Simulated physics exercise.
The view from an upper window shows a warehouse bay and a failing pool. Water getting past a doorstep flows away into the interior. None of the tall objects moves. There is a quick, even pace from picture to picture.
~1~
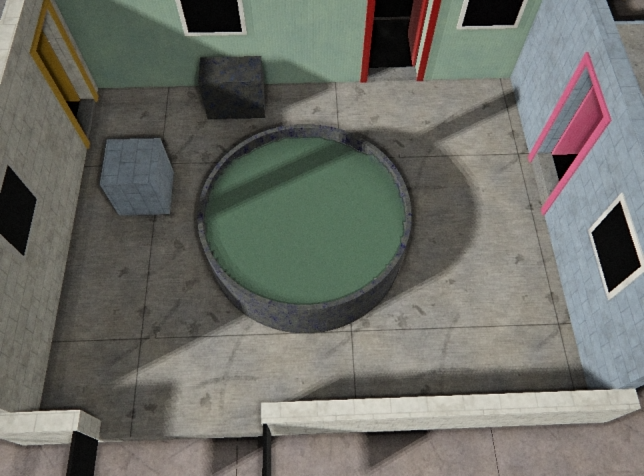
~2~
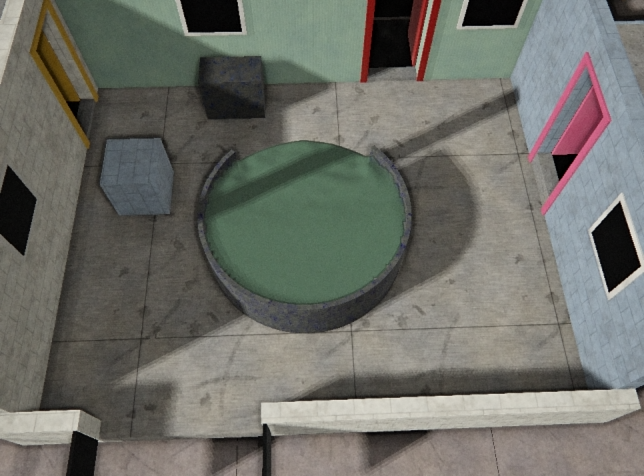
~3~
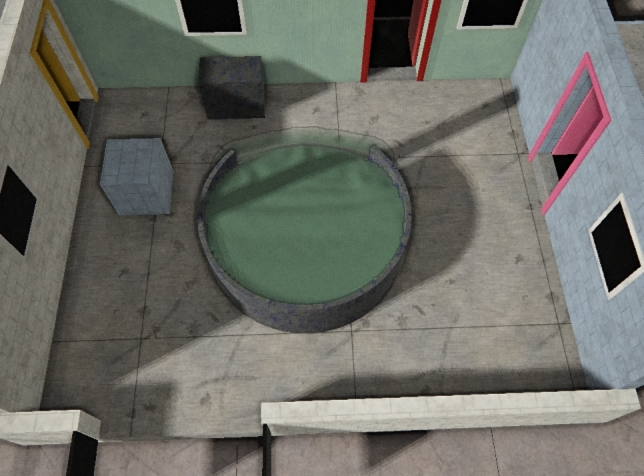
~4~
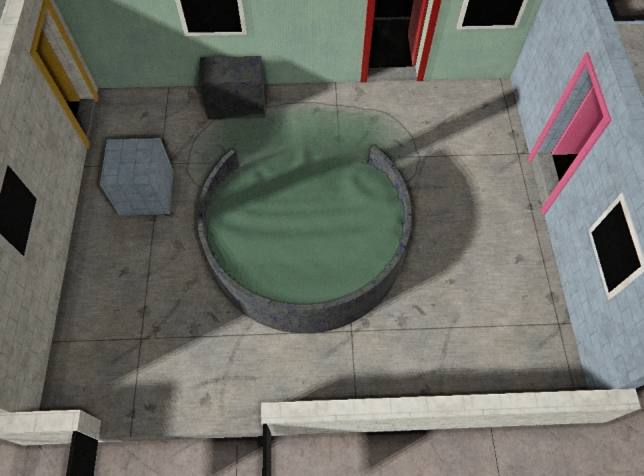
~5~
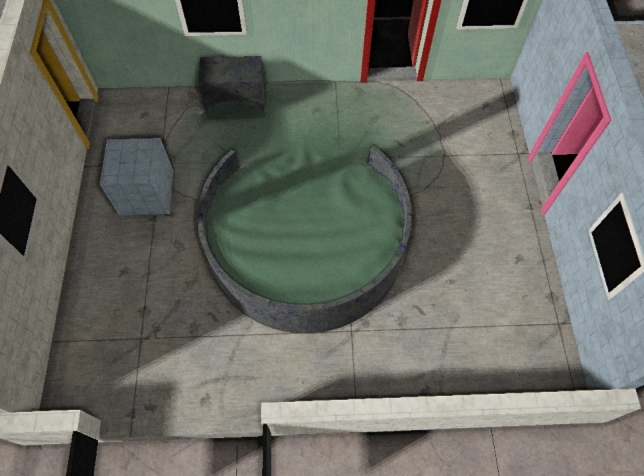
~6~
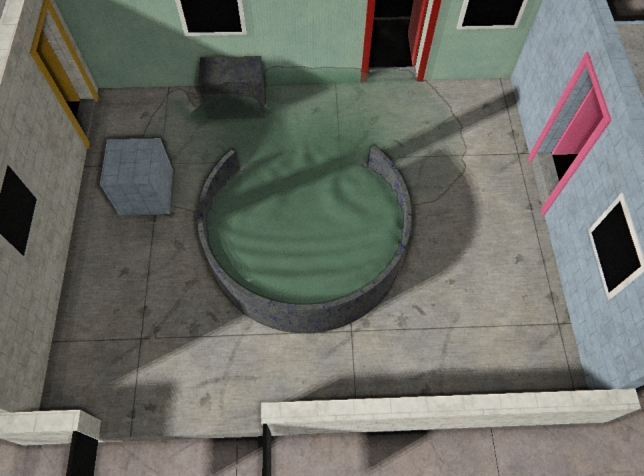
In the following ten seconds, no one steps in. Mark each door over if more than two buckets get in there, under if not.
Red door: Over, pink door: Under, yellow door: Over.
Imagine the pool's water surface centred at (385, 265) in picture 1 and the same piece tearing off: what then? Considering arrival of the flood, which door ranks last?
The one in yellow.
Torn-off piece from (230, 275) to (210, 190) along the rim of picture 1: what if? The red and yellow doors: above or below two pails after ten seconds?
Well, the red door doesn't reach it and the yellow door breaks the limit.
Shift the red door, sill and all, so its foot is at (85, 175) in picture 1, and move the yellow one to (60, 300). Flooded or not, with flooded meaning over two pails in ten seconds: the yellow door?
For the yellow door, it tops it.
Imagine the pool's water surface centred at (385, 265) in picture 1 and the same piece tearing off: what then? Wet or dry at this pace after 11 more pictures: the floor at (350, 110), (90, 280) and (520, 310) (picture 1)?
In order, the three spots end up waterlogged, untouched and untouched.
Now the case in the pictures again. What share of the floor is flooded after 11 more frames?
I make it 40 per cent.
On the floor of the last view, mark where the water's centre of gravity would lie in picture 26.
I'd say around (325, 169).
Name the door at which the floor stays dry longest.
My pick is the one in pink.
A moment on, water covers 35 % of the floor; the red door far over two buckets in, the pink door not reached, the yellow door under two buckets in.
Next, water covers 40 % of the floor; the red door far over two buckets in, the pink door wet at the sill, nothing in, the yellow door far over two buckets in.
Then, water covers 75 % of the floor; the red door far over two buckets in, the pink door wet at the sill, nothing in, the yellow door far over two buckets in.
Later, water covers 100 % of the floor; the red door far over two buckets in, the pink door wet at the sill, nothing in, the yellow door far over two buckets in.
In the end, water covers 100 % of the floor; the red door far over two buckets in, the pink door wet at the sill, nothing in, the yellow door far over two buckets in.
